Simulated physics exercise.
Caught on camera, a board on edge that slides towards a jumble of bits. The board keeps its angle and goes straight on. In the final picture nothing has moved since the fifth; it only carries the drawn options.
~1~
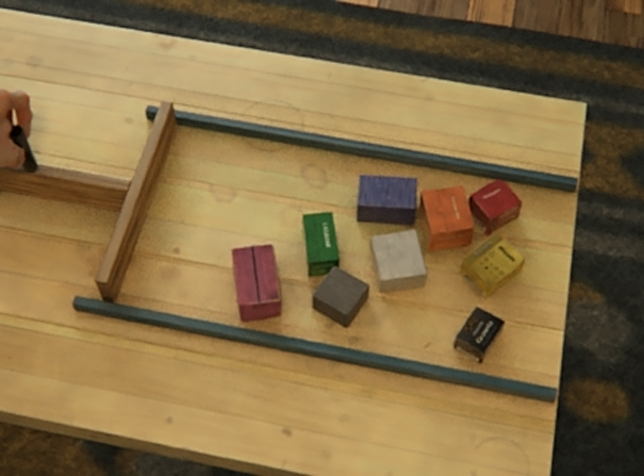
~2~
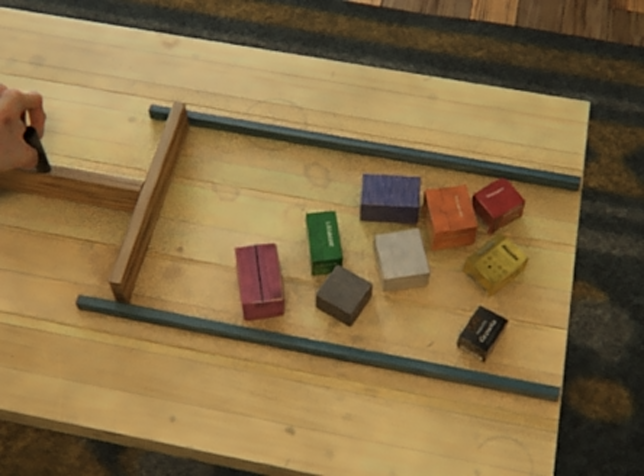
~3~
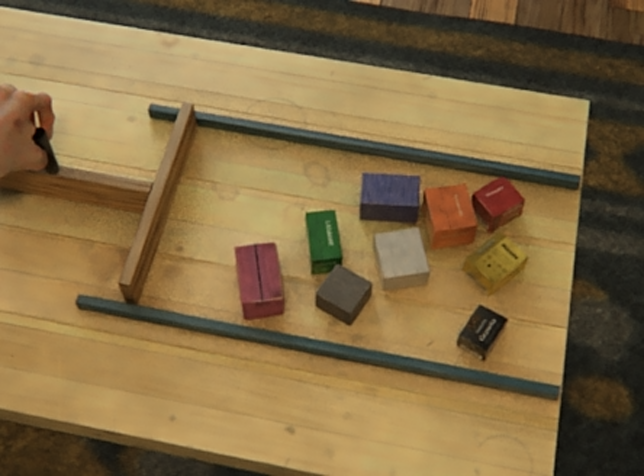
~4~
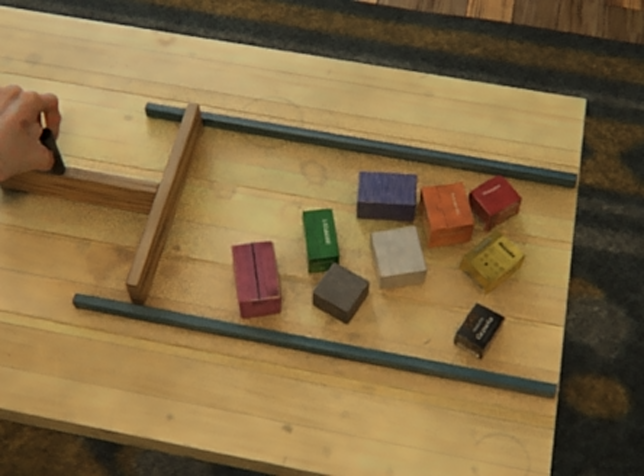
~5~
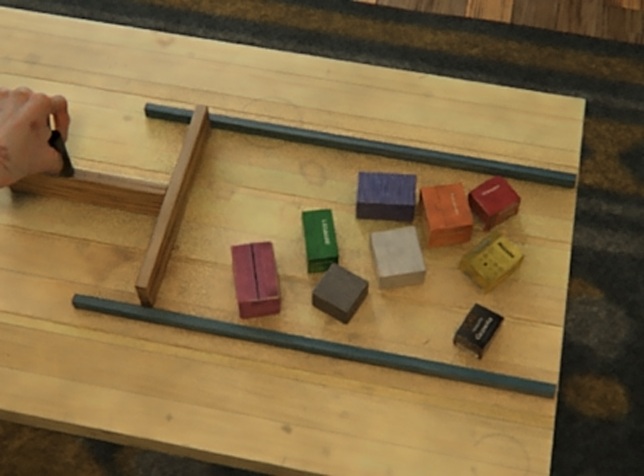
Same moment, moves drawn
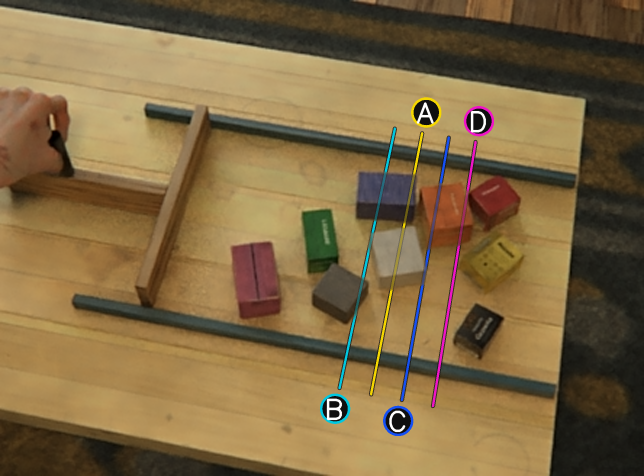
A hand at the left slowly pushed a wooden board a short way to the right between two dark rails, while the colourful blocks and packets scattered ahead of it stayed still, untouched.
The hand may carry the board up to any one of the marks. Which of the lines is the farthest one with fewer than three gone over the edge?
D is the last line within the limit.
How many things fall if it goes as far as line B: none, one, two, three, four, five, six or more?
In all, none.
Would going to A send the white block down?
No.
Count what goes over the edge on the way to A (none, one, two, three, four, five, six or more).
In all, none.
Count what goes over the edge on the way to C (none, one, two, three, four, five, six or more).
The count is none.
On the marked copy, A at (399, 254); B at (369, 249); C at (427, 259); D at (456, 264).
Following D. Soon after the start, board (273, 208); pink box (285, 287); yellow packet (491, 262).
Later, board (375, 226); yellow packet (516, 255); red packet (514, 195).
In the end, board (455, 240); red packet over the edge; yellow packet over the edge; two fallen.
As for the rest, A is within the limit but short; B is within the limit but short; C is within the limit but short.
